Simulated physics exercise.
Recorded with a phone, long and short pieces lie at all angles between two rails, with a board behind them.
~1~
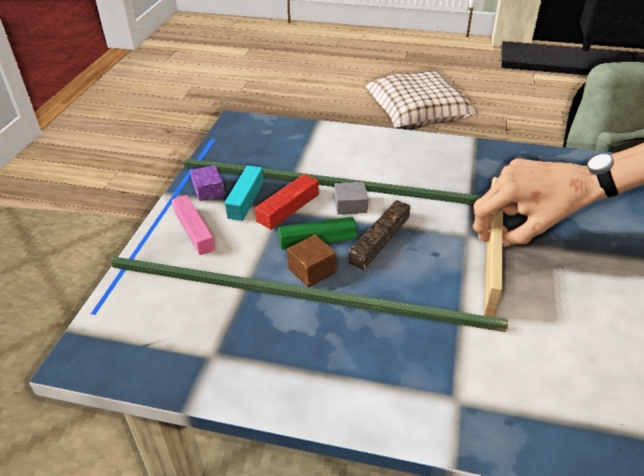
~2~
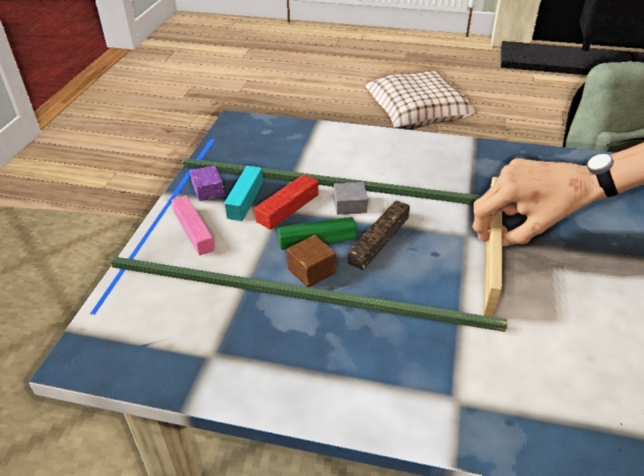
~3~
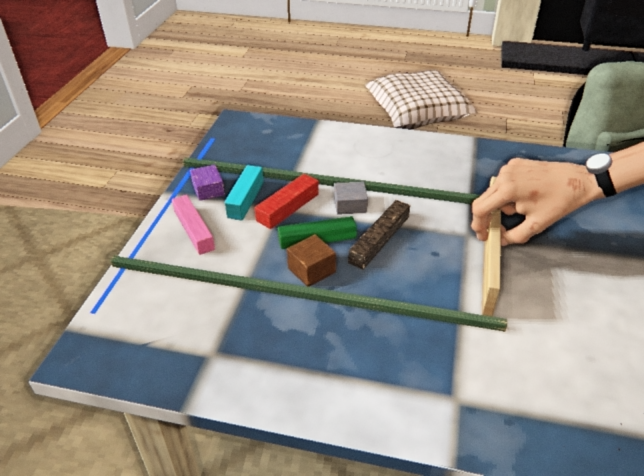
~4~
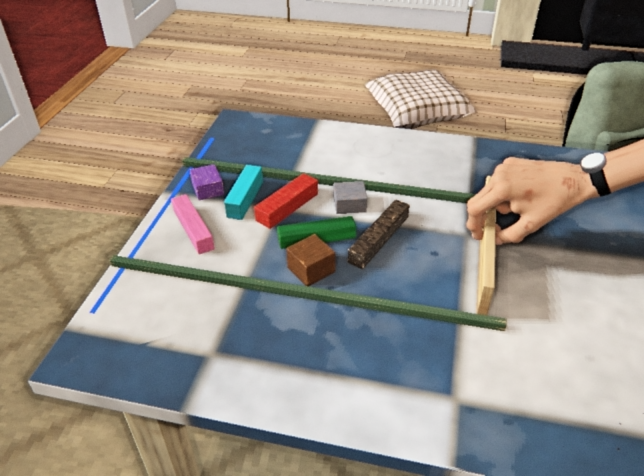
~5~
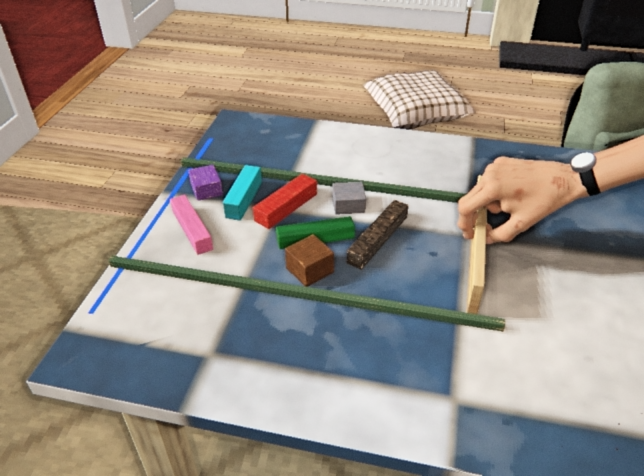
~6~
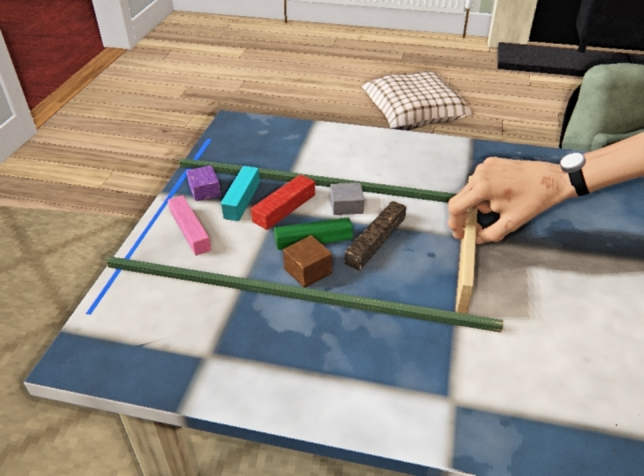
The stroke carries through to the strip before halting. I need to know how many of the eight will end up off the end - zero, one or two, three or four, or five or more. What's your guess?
Count: At least five.
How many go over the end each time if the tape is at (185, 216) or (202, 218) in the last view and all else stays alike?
The first try gives 4, the second gives 3.
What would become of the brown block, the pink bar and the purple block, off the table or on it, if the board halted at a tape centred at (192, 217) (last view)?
The brown block: It is still there. The pink bar: It is gone. The purple block: It is gone.
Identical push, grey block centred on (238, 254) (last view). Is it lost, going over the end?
In the end it falls away.
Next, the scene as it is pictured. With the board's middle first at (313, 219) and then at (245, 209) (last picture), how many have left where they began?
At the first place 5, at the second 8.
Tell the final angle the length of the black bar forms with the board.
The angle is about 0 degrees.
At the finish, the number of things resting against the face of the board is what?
Number: 1.
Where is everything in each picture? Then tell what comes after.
In the first picture, purple block (208, 183); pink bar (193, 224); turquoise stick (245, 193); board (494, 243); tape (163, 212).
In the second picture, pink bar (193, 225); black bar (380, 234).
In the third picture, turquoise stick (245, 192); brown block (312, 260).
In the fourth picture, purple block (207, 182); green stick (317, 232).
In the fifth picture, pink bar (191, 224); grey block (349, 198).
In the sixth picture, purple block (204, 183); pink bar (189, 225); turquoise stick (241, 193); board (468, 241); tape (159, 212).
Soon after, none off yet; purple block at rest near (204, 183); pink bar at rest near (189, 225); turquoise stick at rest near (241, 193).
After that, none off yet; purple block displaced about its own width near (170, 181); pink bar displaced a little near (169, 226); turquoise stick displaced about its own width near (189, 189).
In the end, the number that fall off is five or more; gone, grey block, brown block, green stick, red bar, turquoise stick, pink bar and purple block.
